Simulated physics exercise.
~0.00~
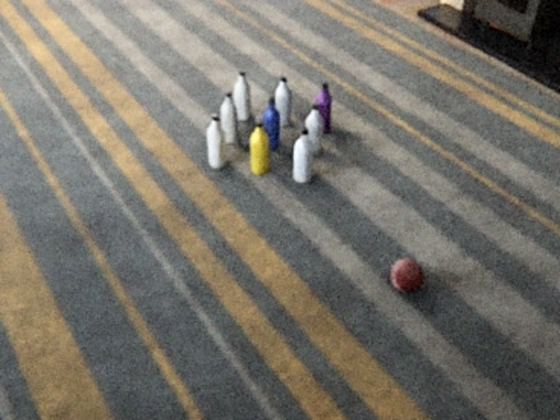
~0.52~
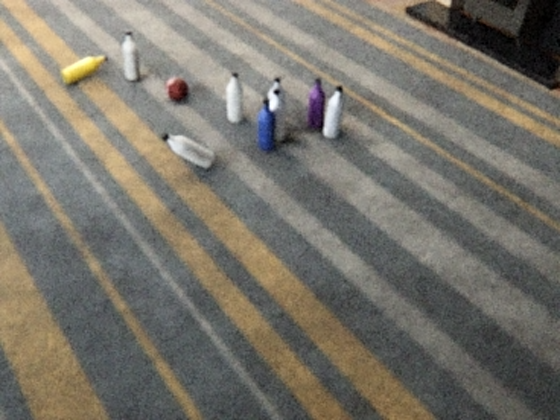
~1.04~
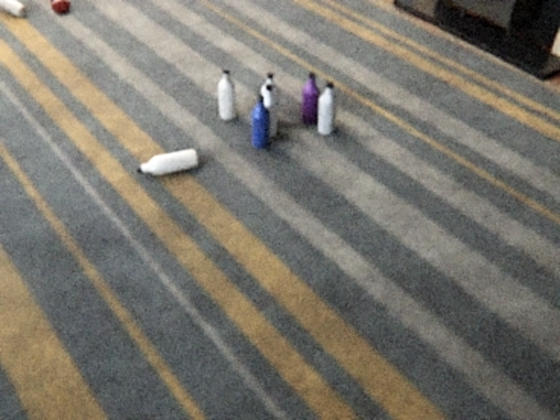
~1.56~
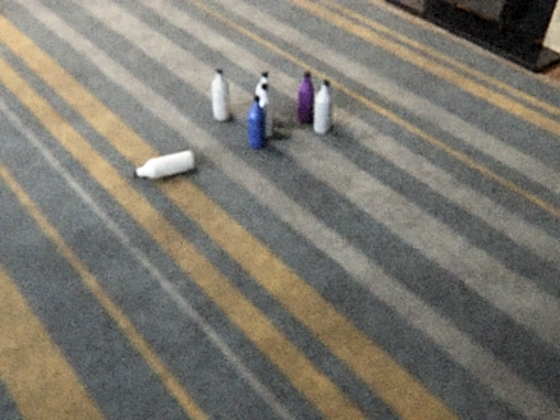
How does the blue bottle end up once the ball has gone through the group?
It is still standing upright in its original place, beside the purple bottle and the white ones that also stay up.
